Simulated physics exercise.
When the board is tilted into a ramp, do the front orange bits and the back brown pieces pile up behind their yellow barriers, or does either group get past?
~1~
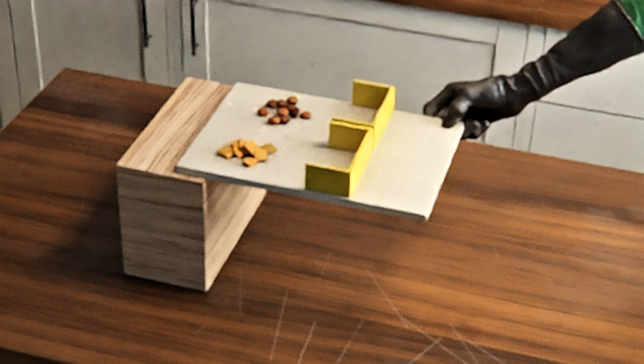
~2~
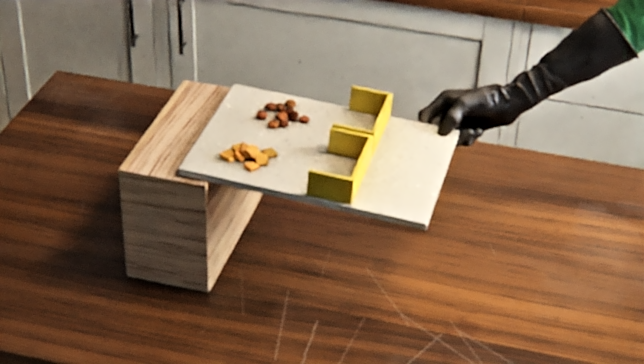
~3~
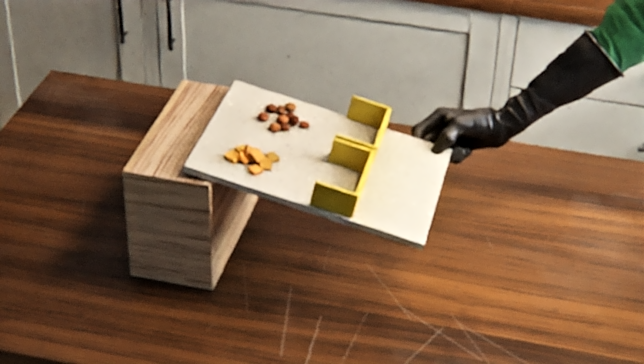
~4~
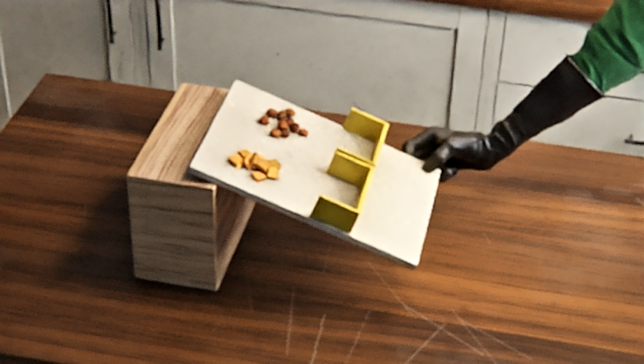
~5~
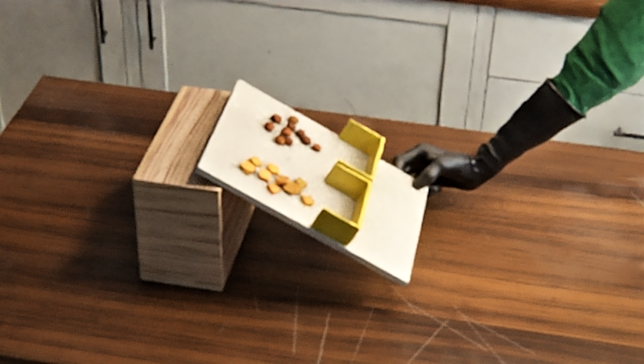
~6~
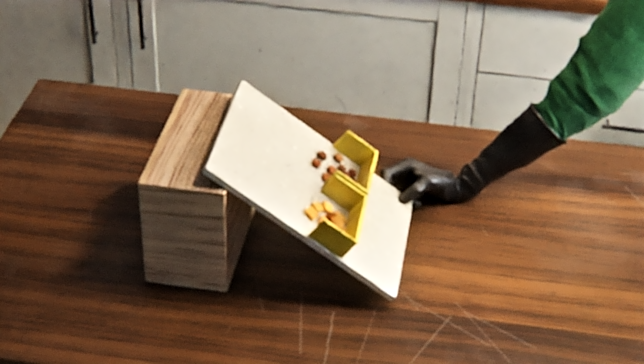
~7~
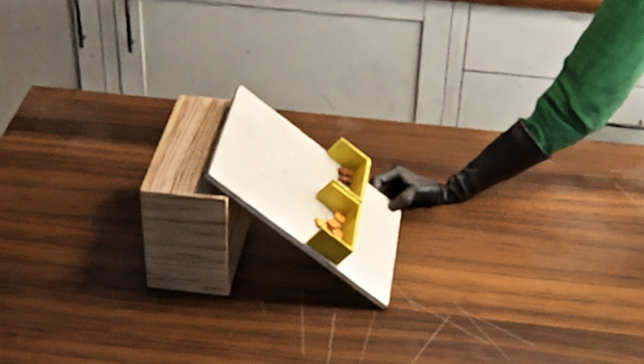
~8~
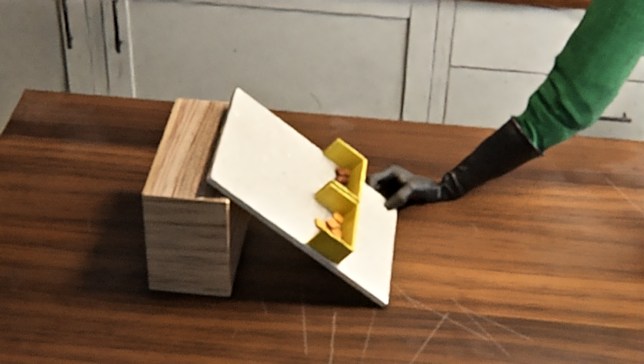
Both groups pile up behind their yellow barriers. The orange bits in front and the brown pieces at the back slide down and are held there.
